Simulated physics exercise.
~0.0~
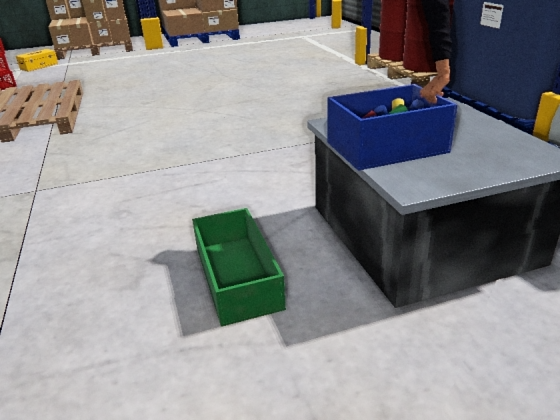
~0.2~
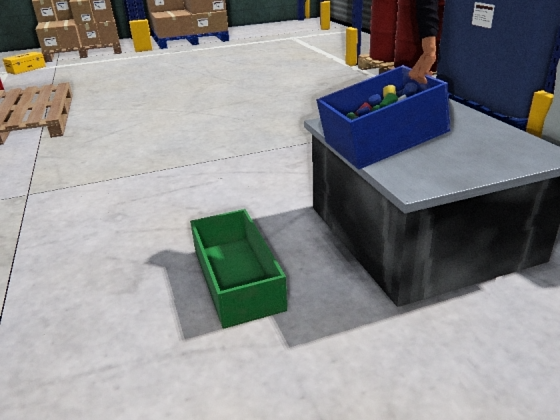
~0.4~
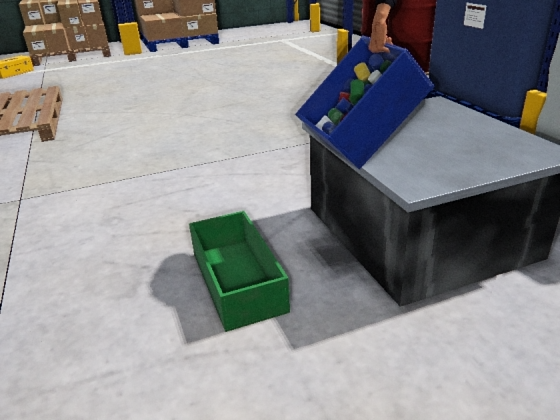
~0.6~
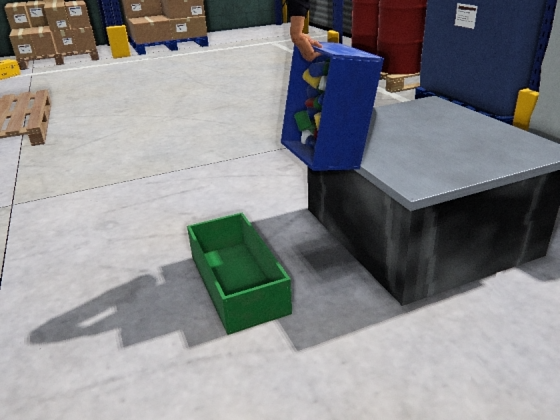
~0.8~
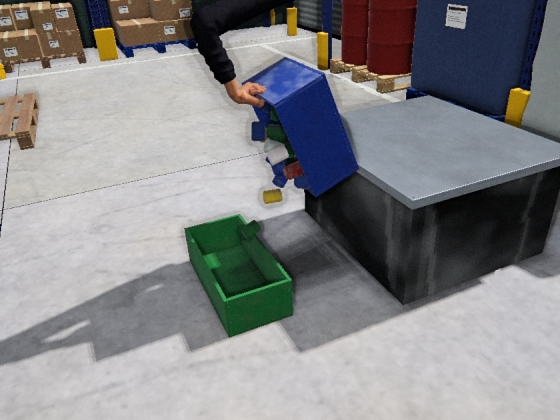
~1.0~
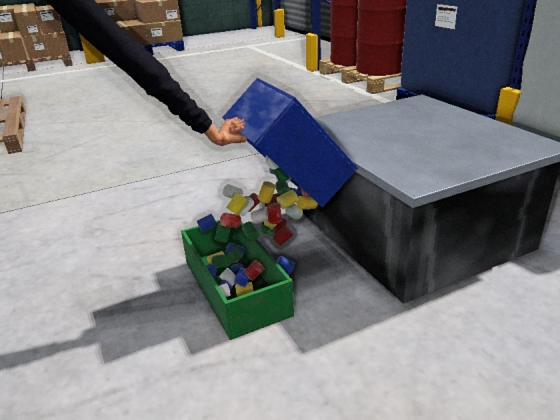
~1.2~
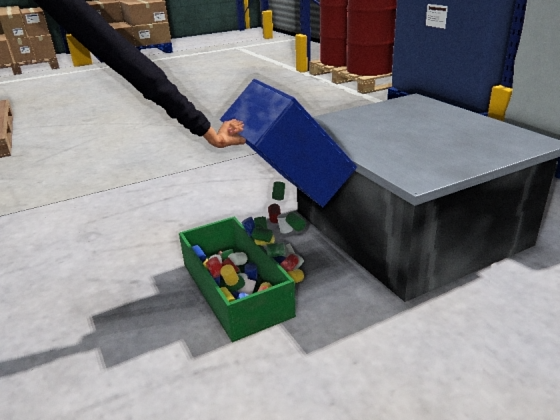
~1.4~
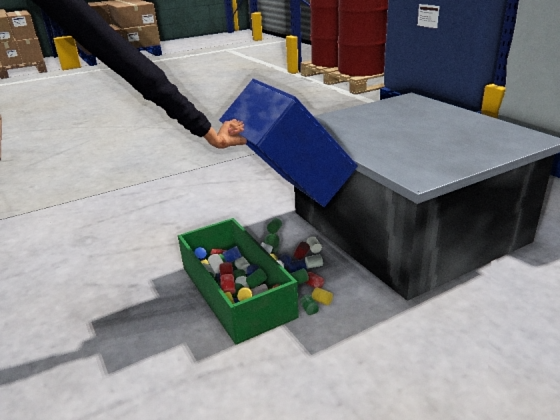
In this clip, a person's arm tips a blue box of small colourful pieces leftward over the edge of a grey-topped bench, spilling them toward a green bin on the floor. Many land inside the bin, while others scatter on the ground between it and the bench.
